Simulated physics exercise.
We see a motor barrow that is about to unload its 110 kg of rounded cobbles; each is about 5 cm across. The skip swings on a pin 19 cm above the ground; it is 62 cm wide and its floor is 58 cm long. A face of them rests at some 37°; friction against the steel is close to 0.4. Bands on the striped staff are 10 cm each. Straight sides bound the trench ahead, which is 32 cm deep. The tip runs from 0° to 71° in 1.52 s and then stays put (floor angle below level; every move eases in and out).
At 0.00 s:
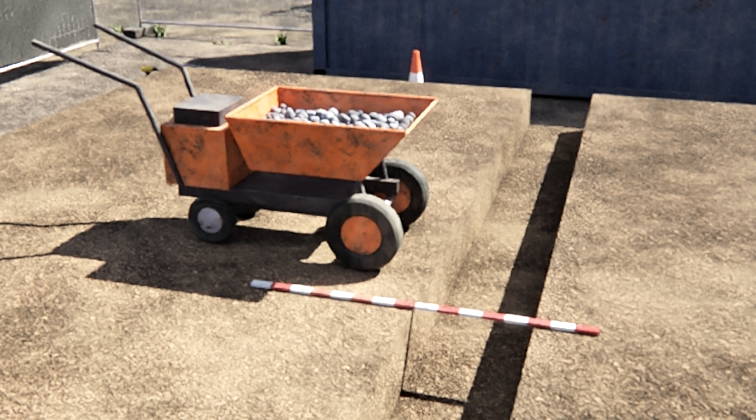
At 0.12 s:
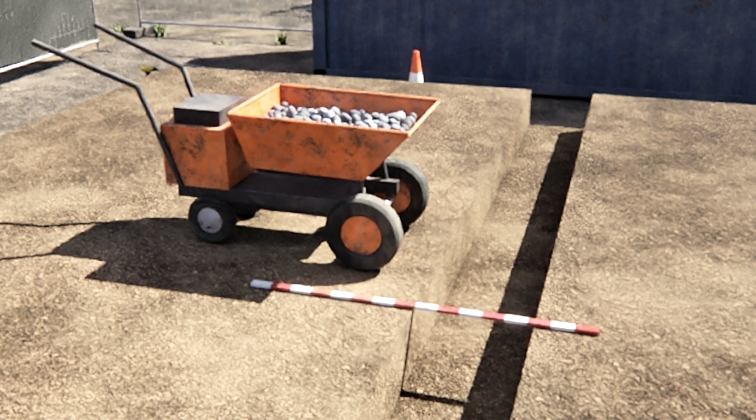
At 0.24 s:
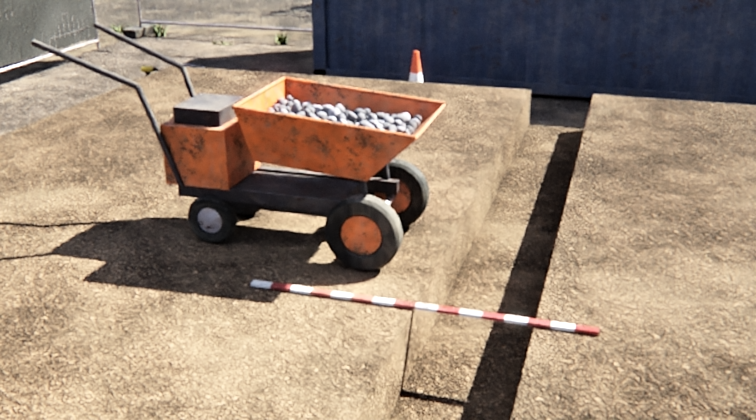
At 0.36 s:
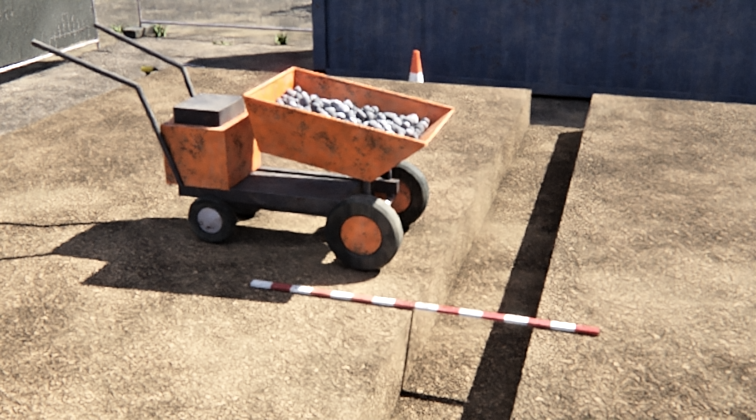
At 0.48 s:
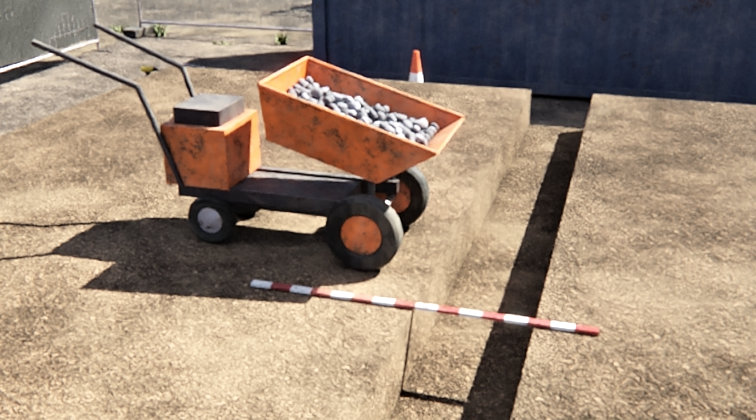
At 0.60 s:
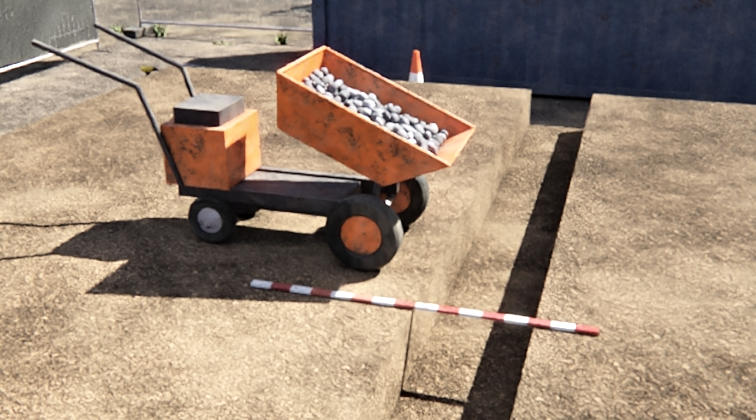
The video shows an orange motor barrow loaded with rounded grey stones standing beside a straight trench, near a red-and-white striped staff, as its skip gradually tilts, the rear rising while the front lip dips toward the right.
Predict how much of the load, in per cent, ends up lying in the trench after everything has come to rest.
Roughly 92 per cent of it.
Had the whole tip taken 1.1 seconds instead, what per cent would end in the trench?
Something close to 85 per cent.
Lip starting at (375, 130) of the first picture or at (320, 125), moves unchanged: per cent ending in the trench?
About 100 per cent from the first spot, about 75 from the second.
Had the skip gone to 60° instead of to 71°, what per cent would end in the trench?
About 80%.
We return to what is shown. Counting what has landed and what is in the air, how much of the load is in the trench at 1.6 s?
About 50%.
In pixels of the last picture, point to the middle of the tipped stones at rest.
Their centre sits close to (516, 308).
After 1.1 s the floor is at 60°; 100 % in the skip; the foremost stones are at (485, 206).
After 1.6 s the floor is at 71°; 47 % in the skip, 50 % in the trench, 3 % past the trench; the foremost stones are at (581, 268).
After 2.0 s the floor is at 71°; 15 % in the skip, 77 % in the trench, 8 % past the trench; the foremost stones are at (642, 275).
After 3.9 s the floor is at 71°; 0 % in the skip, 92 % in the trench, 8 % past the trench; the foremost stones are at (675, 283).
